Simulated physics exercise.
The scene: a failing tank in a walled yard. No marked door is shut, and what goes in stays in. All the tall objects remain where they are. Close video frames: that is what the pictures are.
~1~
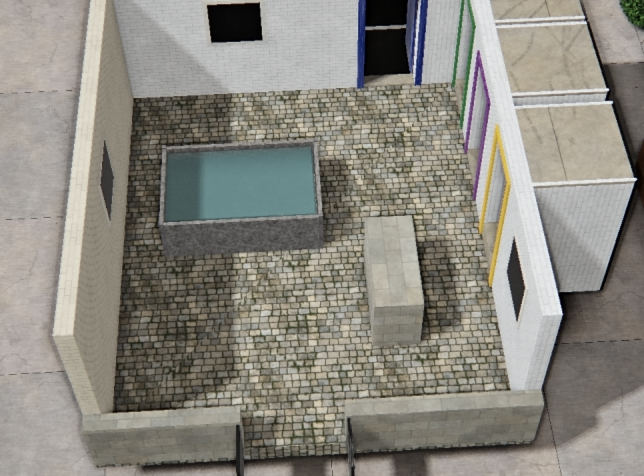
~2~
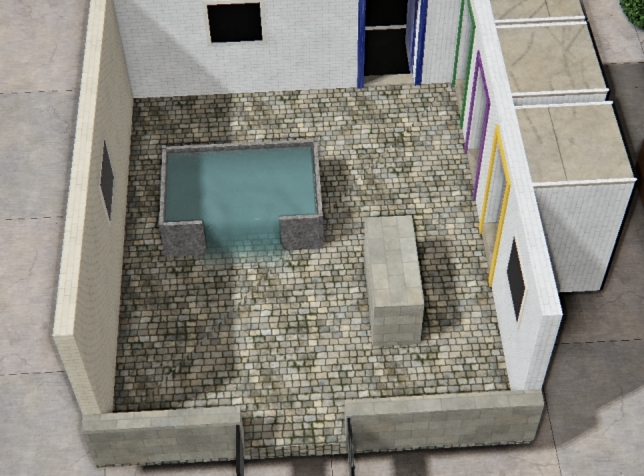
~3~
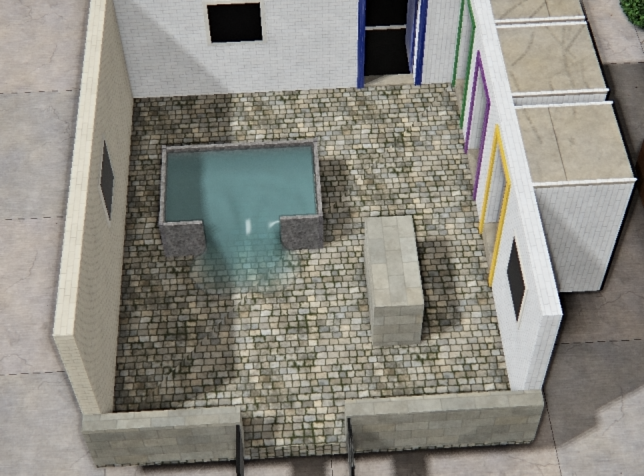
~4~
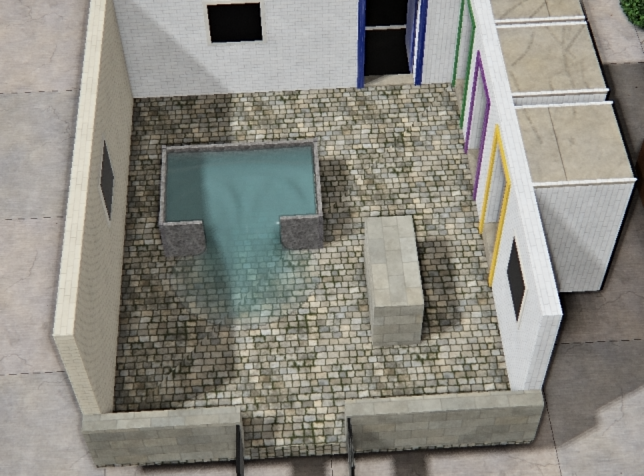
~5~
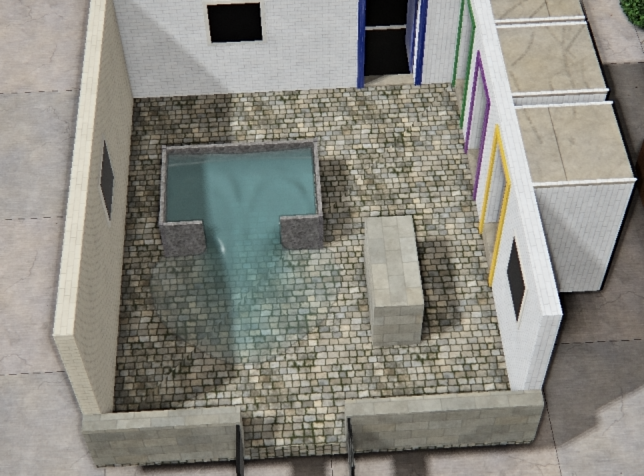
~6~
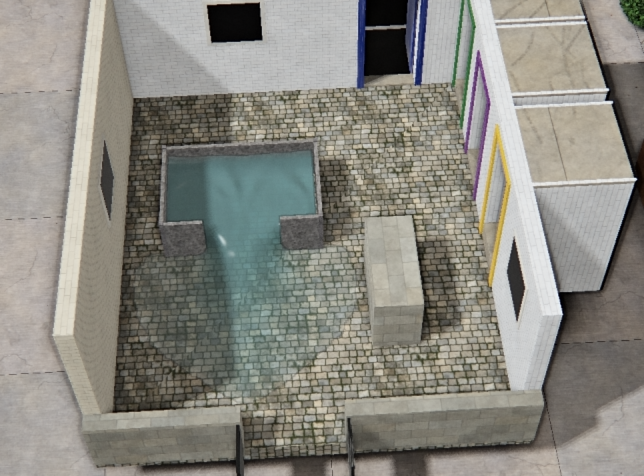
In a walled yard, a tank's front opens and water spreads across the paving.
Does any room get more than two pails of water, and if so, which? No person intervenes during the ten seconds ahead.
In the end the blue door ends up within two buckets. The purple door ends up within two buckets. The green door ends up within two buckets. The yellow door ends up within two buckets.
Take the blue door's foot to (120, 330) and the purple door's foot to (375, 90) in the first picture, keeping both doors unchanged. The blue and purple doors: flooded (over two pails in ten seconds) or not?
Well, the blue one runs over, and as for the purple one, it stays within bounds.
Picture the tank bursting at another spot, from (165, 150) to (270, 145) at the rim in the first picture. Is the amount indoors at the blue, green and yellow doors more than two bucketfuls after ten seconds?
In that case the blue breaks the limit, the green stays within bounds and the yellow stays within bounds.
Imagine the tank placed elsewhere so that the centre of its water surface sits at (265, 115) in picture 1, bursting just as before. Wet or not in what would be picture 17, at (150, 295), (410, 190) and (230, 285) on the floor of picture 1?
Taking the three spots in that order, I'd say drenched, then spared, then drenched.
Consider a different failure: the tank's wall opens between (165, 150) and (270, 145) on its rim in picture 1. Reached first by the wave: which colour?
The door marked blue.
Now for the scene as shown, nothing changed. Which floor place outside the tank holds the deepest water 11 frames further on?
Estimated pixel: (164, 437).
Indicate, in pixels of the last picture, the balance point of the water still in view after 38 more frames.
The water's centre sits above (270, 302).
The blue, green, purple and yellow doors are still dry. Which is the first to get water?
It's the yellow-painted one.
A moment on, water covers 35 % of the floor; the blue door not reached, the purple door not reached, the green door not reached, the yellow door not reached.
Next, water covers 35 % of the floor; the blue door not reached, the purple door not reached, the green door not reached, the yellow door not reached.
Then, water covers 45 % of the floor; the blue door not reached, the purple door not reached, the green door not reached, the yellow door not reached.
Later, water covers 65 % of the floor; the blue door not reached, the purple door wet at the sill, nothing in, the green door not reached, the yellow door wet at the sill, nothing in.
In the end, water covers 90 % of the floor; the blue door wet at the sill, nothing in, the purple door wet at the sill, nothing in, the green door wet at the sill, nothing in, the yellow door wet at the sill, nothing in.
